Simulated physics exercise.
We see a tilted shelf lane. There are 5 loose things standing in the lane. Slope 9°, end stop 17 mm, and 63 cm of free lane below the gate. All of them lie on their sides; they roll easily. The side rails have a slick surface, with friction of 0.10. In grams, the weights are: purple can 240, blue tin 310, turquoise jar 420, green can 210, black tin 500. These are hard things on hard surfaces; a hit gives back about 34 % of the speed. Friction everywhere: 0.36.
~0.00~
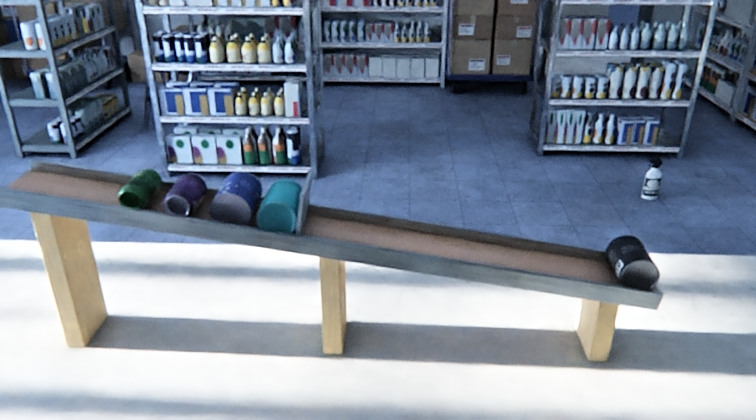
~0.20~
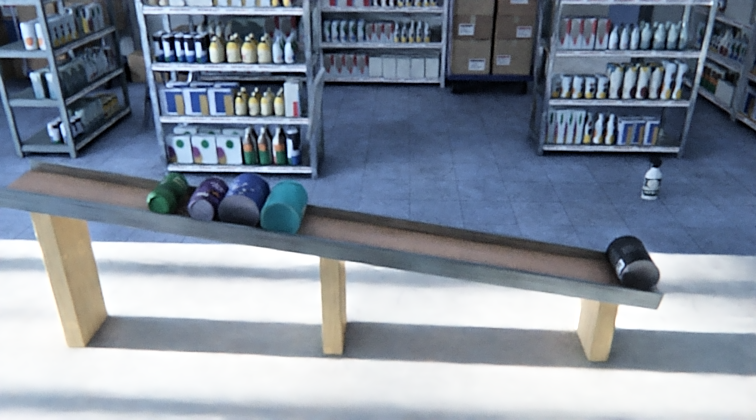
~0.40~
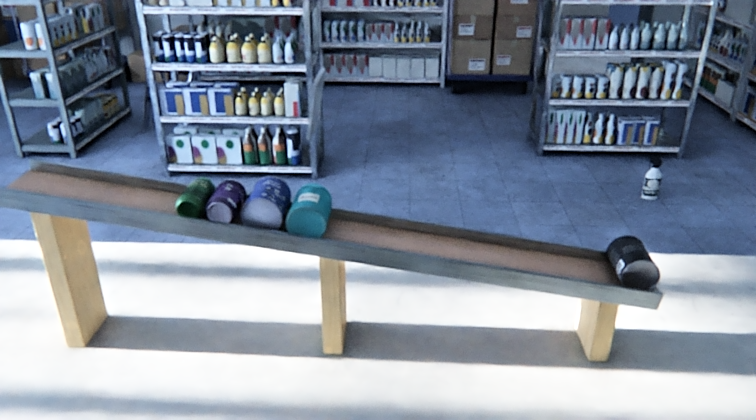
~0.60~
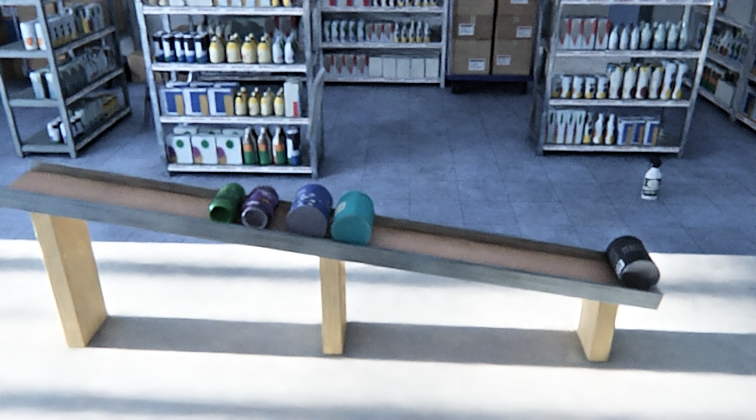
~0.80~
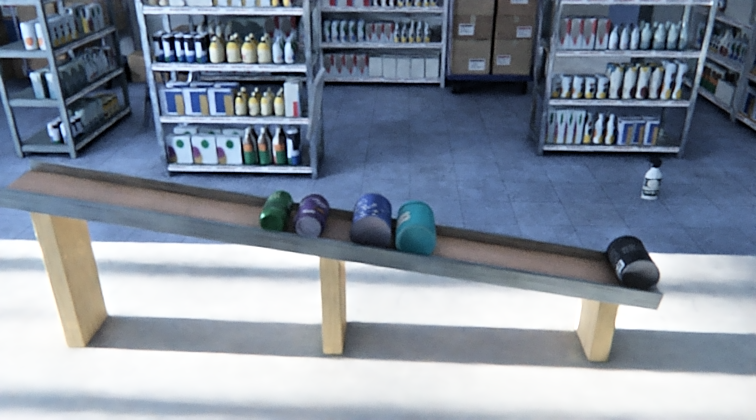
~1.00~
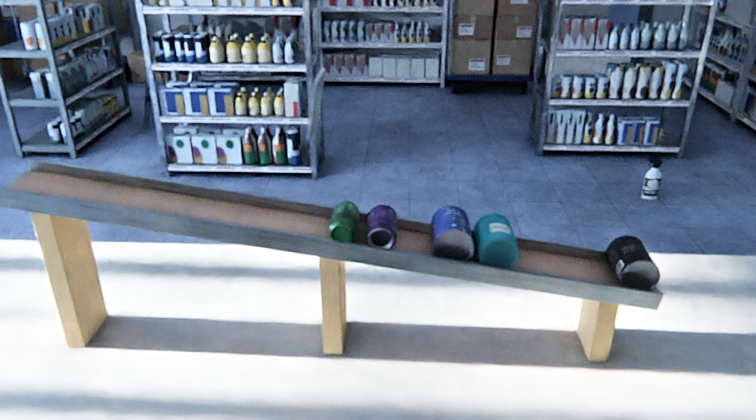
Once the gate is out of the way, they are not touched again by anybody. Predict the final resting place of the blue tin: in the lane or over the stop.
Held.
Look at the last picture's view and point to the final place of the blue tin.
It finishes at roughly (557, 251).
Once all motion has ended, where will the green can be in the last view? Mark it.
You'll see it about at (492, 245) in the last picture.
After 1.10 s, leader 18 cm from the stop; blue tin near (498, 242).
After 1.20 s, leader 7 cm from the stop; blue tin near (549, 250).
At rest (2.4 s), all 5 in the lane. In the last view, blue tin near (557, 251).
